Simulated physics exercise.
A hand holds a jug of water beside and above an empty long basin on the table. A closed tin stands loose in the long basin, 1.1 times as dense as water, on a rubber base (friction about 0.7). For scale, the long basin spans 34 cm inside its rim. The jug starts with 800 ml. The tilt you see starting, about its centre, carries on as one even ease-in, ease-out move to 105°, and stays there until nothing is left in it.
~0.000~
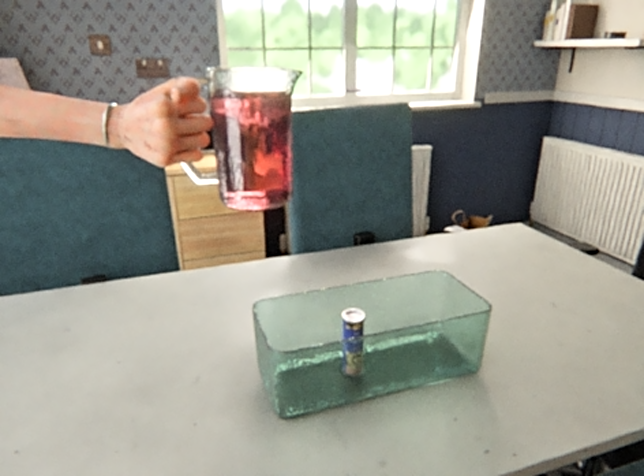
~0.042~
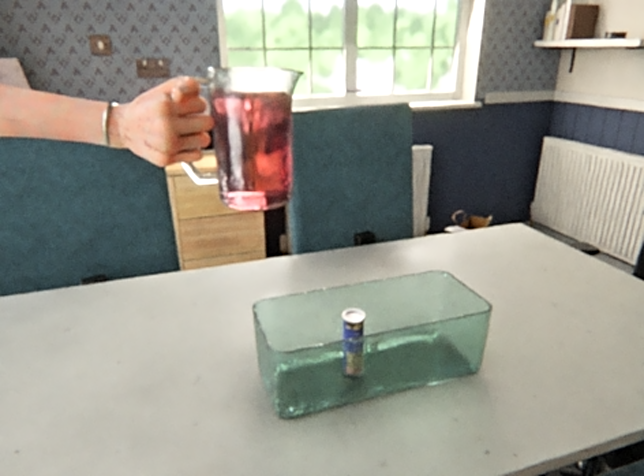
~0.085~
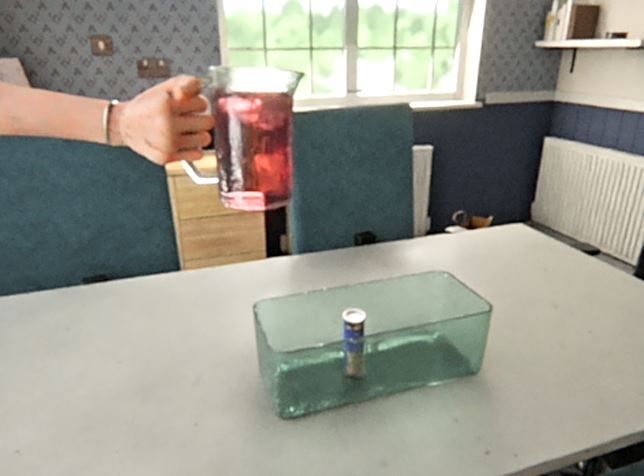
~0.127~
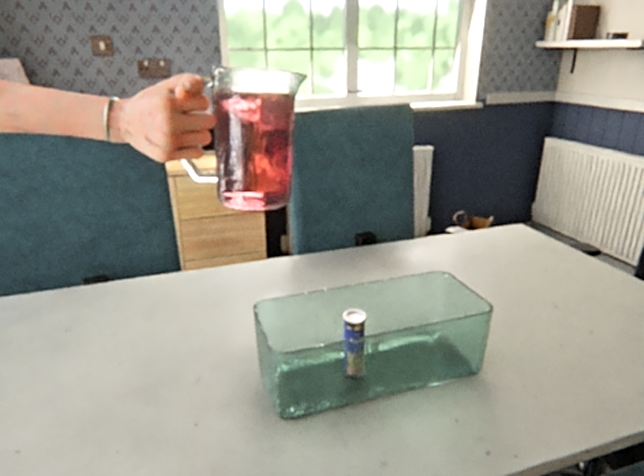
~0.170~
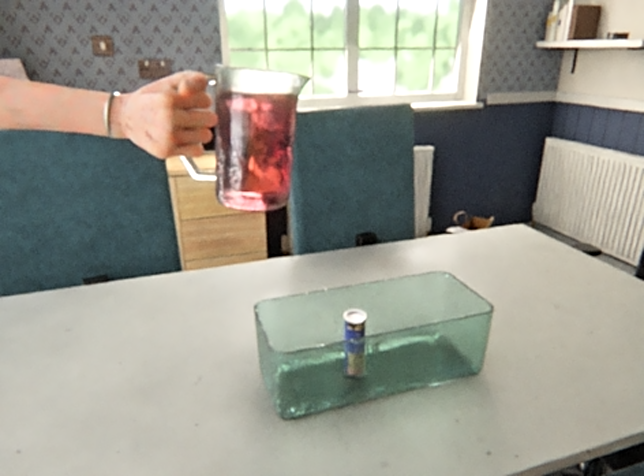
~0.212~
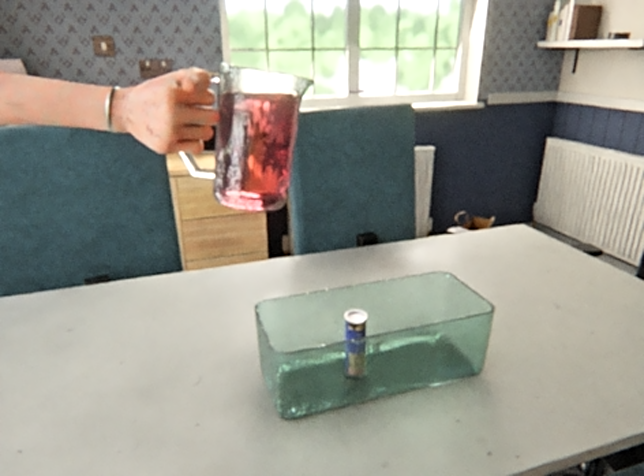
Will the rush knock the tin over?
The tin stays up.
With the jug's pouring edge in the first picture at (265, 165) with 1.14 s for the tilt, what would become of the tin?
Then it topples.
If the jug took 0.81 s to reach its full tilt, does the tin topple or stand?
Then it keeps standing.
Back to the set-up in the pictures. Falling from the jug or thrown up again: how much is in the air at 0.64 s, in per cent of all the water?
Near 10 in a hundred.
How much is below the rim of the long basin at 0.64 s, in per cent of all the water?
Some 0 per cent.
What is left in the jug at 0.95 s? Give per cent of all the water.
Some 48 per cent.
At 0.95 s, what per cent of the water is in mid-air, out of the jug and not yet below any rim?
Some 28 per cent.
By 0.64 s the tilt is 63° and 90 per cent is still to pour; the tin stands where it began.
By 0.95 s the tilt is 98° and 48 per cent is still to pour; the tin stands where it began.
By 1.28 s the tilt is 105° and 6 per cent is still to pour; the tin stands where it began.
By 1.64 s the tilt is 105° and 0 per cent is still to pour; the tin stands where it began.
At rest the tin stands where it began.
